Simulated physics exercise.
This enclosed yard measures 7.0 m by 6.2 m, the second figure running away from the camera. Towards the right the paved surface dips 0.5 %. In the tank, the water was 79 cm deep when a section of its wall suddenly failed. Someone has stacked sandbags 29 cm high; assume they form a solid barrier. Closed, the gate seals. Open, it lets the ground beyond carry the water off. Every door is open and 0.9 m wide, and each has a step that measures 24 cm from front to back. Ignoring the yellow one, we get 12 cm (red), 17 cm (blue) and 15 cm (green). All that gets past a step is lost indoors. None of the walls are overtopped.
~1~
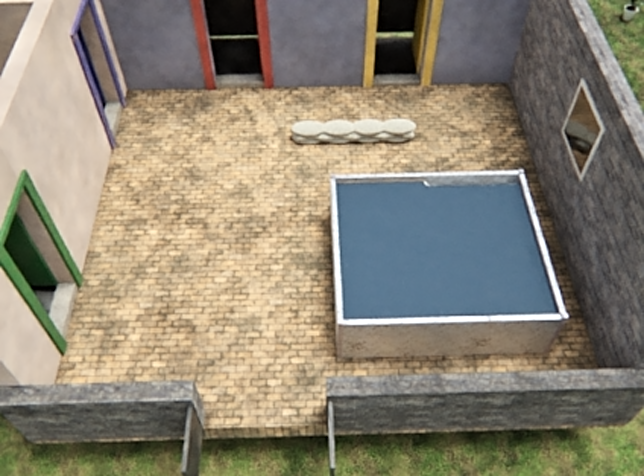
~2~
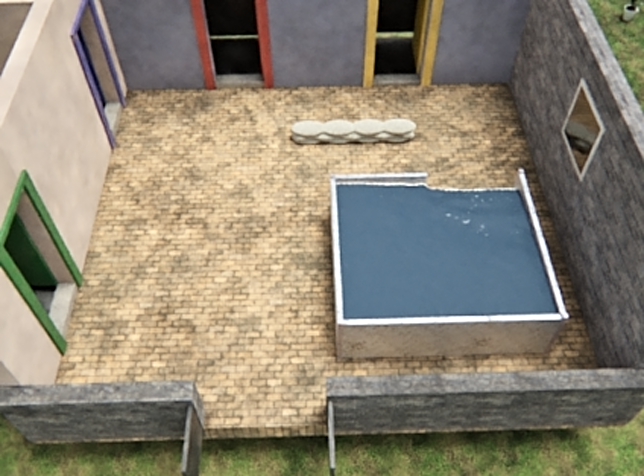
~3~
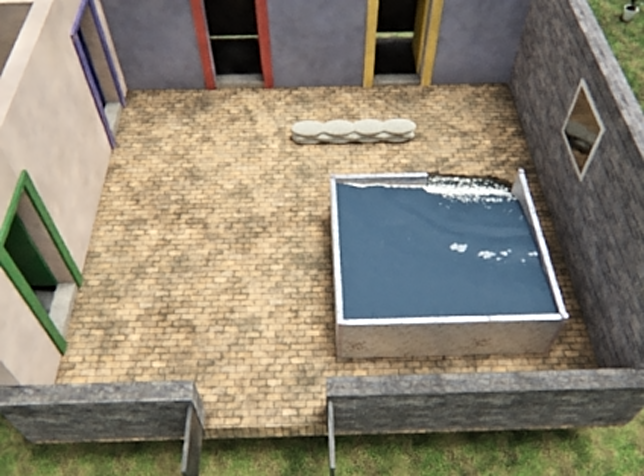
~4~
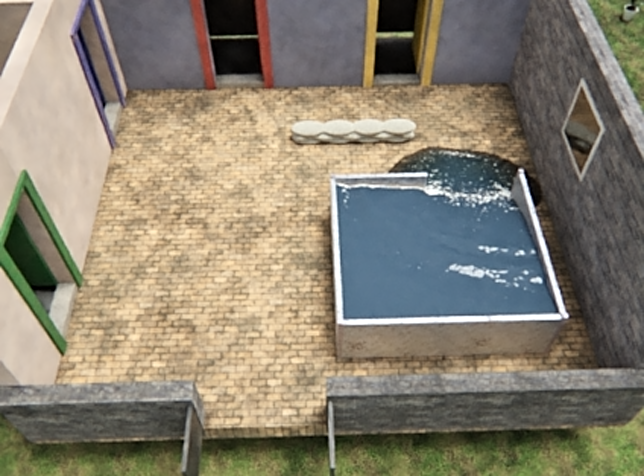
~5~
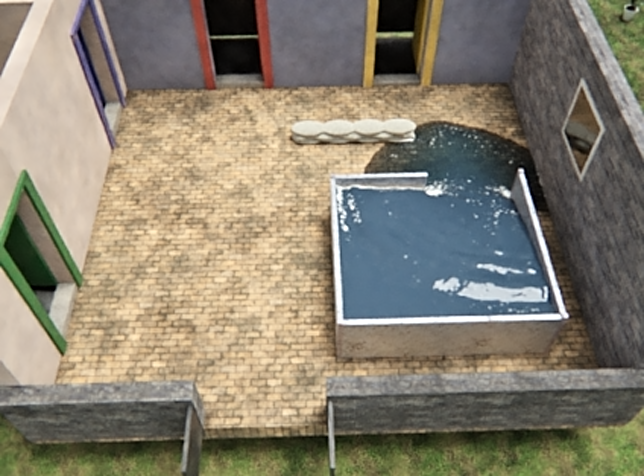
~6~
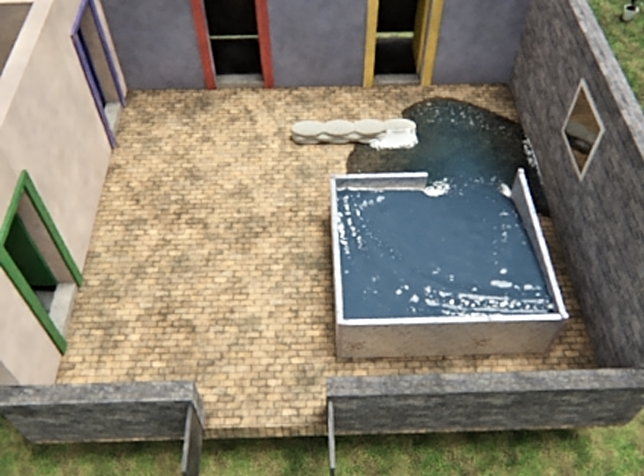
Water pours through a gap in the tank's far wall and spreads across the paved yard.
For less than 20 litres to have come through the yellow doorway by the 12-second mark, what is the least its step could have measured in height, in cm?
34 cm or so.
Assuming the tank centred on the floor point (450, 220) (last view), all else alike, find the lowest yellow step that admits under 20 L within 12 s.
32 cm or thereabouts.
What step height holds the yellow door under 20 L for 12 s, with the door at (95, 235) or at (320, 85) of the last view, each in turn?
7.5 and 10.5 cm.
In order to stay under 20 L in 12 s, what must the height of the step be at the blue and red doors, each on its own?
About 22 cm at blue and about 8.0 cm at red.
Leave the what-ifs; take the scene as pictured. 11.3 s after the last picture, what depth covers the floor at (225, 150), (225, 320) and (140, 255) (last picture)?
In that order: 8, 11 and 6 cm.
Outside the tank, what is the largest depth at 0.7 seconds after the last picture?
About 62 cm at most.
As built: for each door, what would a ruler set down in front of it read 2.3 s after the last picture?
Lab note, cm: Red 4; blue 0; yellow 22; green 0.
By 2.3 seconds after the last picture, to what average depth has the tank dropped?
40 cm, roughly.
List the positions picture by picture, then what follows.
In the first picture, still water, 79 cm deep, in the tank at (438, 244); the yellow door at (401, 38) is dry.
In the second picture, water pours out on the far side and has run 0.3 m, to a hidden place; about 6 cm deep outside, 79 cm at the back.
In the third picture, the front is at a hidden place, 0.8 m from the gap on the far side; 1.1 m2 of floor is wet, 79 cm left at the back.
In the fourth picture, the front is at (428, 151), 1.4 m from the gap on the far side; 2.4 m2 of floor is wet, 79 cm left at the back.
In the fifth picture, water pours out on the far side and has run 2.0 m, to (427, 127); about 7 cm deep outside, 79 cm at the back.
In the sixth picture, the gap is on the far side, the front 2.6 m out at (429, 102); the back of the tank holds 74 cm; 0.7 m in a straight line remain to the yellow door at (401, 38).
Then, 0.7 s after the last picture water covers 20 % of the floor, deepest (62 cm) near (501, 85); 8 cm at the yellow door, 30 litres in over its 6 cm step.
Then, 2.3 s after the last picture water covers 50 % of the floor, deepest (46 cm) near (507, 140); 22 cm at the yellow door, 272 litres in over its 6 cm step.
Then, 11.3 s after the last picture water covers 95 % of the floor, deepest (16 cm) near (467, 388); 10 cm at the yellow door, 658 litres in over its 6 cm step.
At the yellow door as built, the water peaked near 27 cm, 1.5 s after the last picture.
With a step of 29 cm, 44 litres would have come in within the 12 s; with 39 cm, 6 litres. So under 20 litres takes about 34 cm.
